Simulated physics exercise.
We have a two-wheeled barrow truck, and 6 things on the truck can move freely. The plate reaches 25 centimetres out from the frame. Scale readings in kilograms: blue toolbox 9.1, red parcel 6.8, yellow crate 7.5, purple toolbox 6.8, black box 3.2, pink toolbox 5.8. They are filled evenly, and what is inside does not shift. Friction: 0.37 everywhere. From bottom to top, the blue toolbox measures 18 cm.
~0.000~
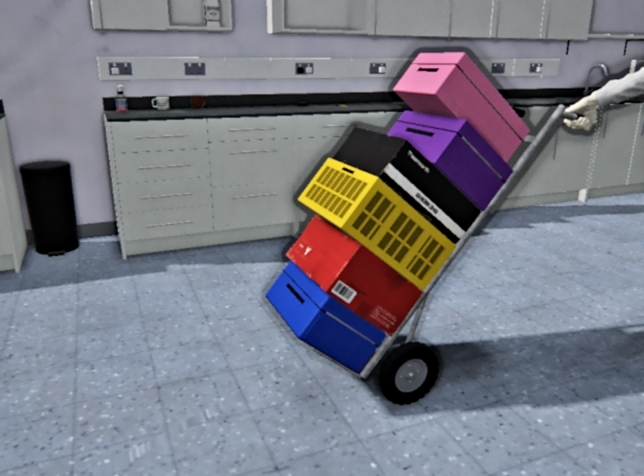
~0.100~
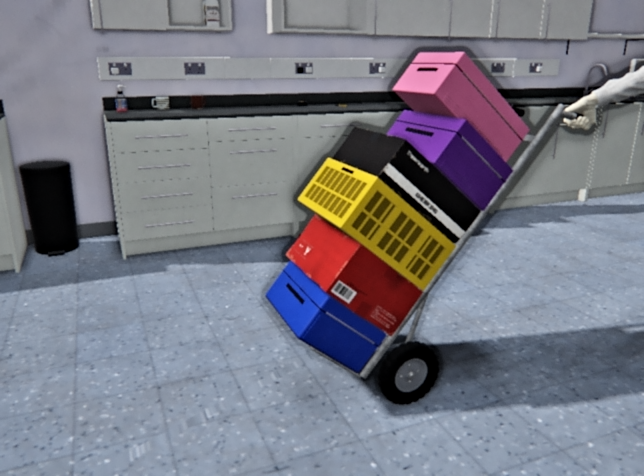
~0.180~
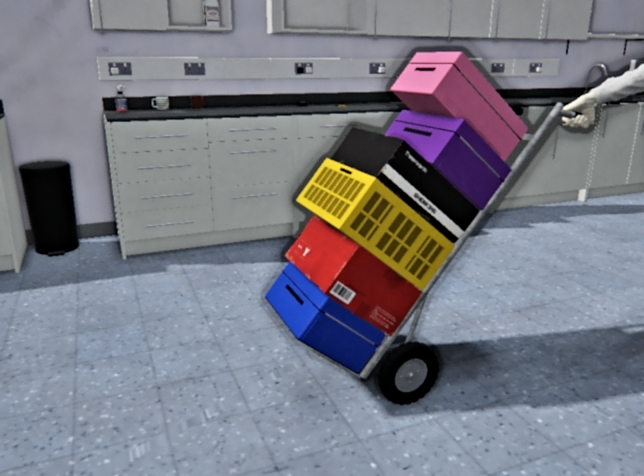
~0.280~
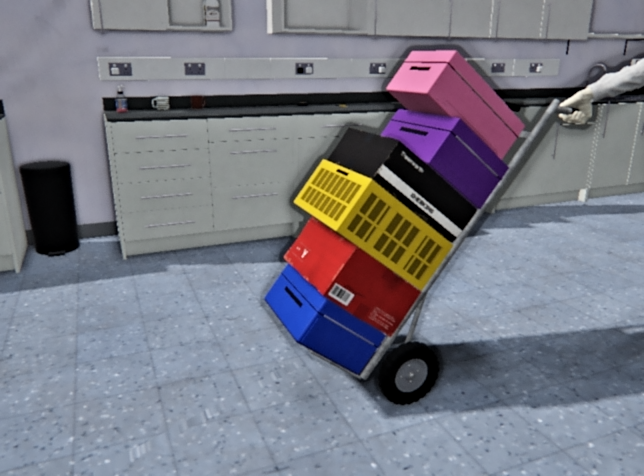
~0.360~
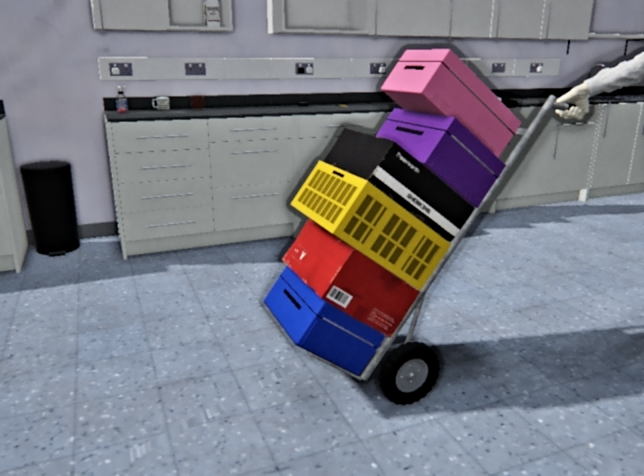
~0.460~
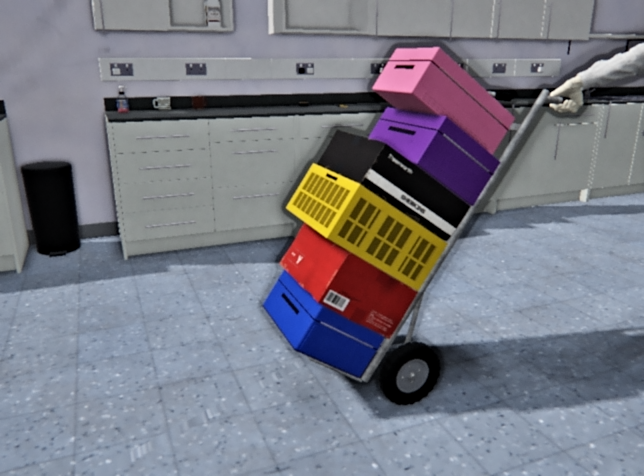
Stack of six colourful boxes and crates on a tilted two-wheeled hand truck, a gloved hand slowly easing it slightly more upright.
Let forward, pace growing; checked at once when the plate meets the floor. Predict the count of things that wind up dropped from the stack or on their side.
Three or more things.
By 1.66 s, truck upright; red parcel rocked 24° off its seat near (277, 318); blue toolbox rocked 24° off its seat near (299, 355); pink toolbox rocked 24° off its seat.
By 2.06 s, truck upright; red parcel, yellow crate, purple toolbox, black box and pink toolbox now dropped from the stack; blue toolbox rocked 63° off its seat near (271, 353).
When it is over (3.4 s), dropped from the stack, red parcel, yellow crate, purple toolbox, black box and pink toolbox; lying over on the truck, blue toolbox. In the last view, blue toolbox near (250, 363), red parcel near (189, 371).
